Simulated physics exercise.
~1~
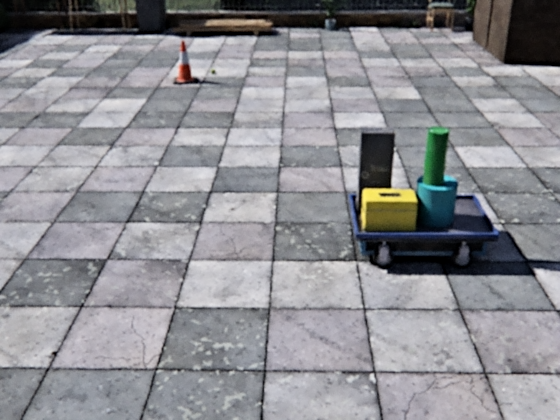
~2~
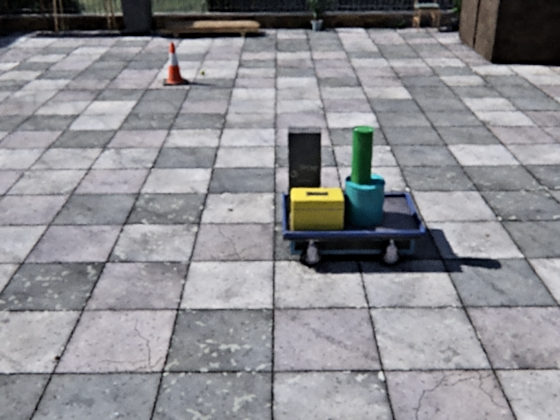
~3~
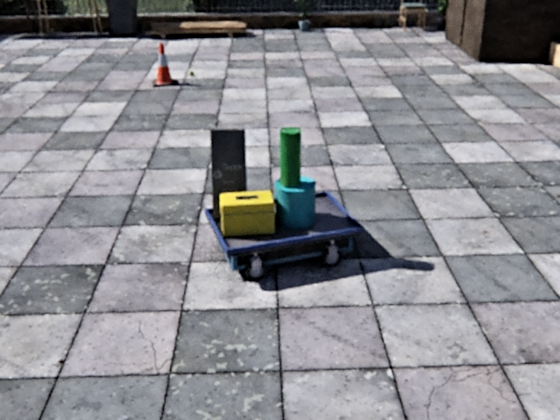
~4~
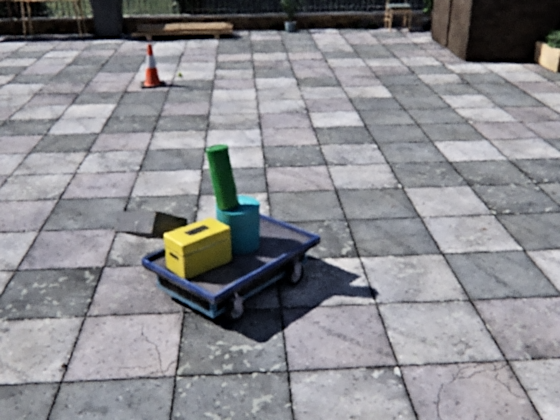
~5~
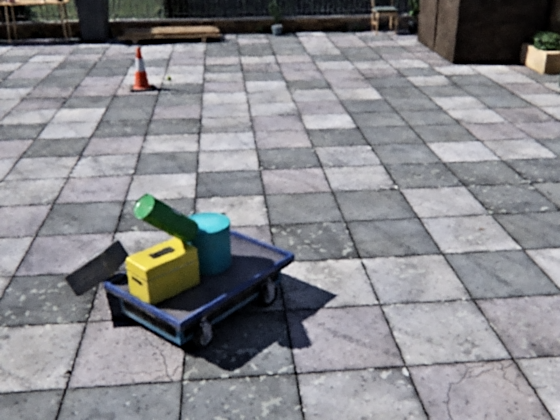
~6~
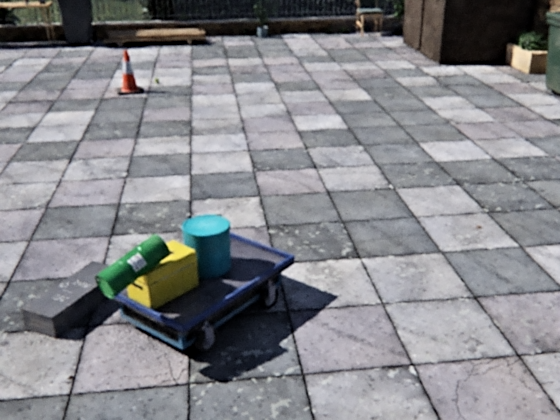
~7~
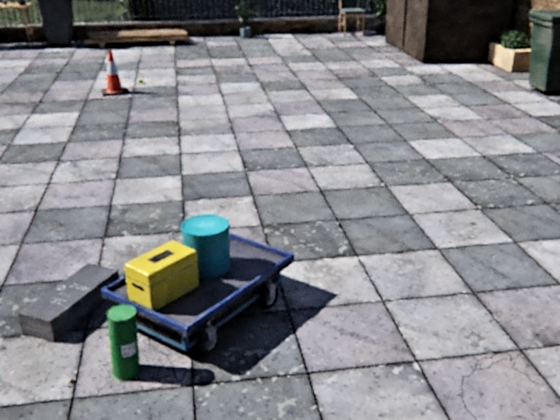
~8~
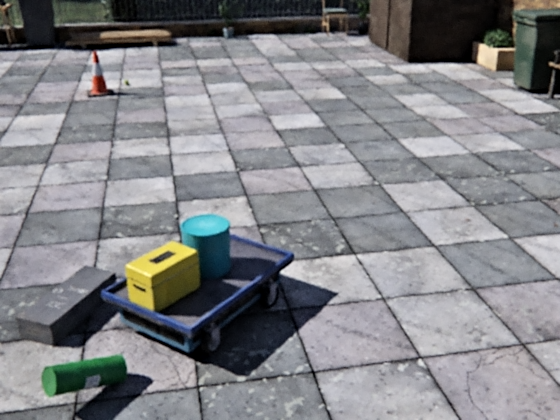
On a sunny paved terrace, a flat blue cart rolled left and swung toward the viewer, and its grey box toppled off, followed by the green canister, which ended up lying on the paving while the yellow toolbox and turquoise pail stayed aboard.
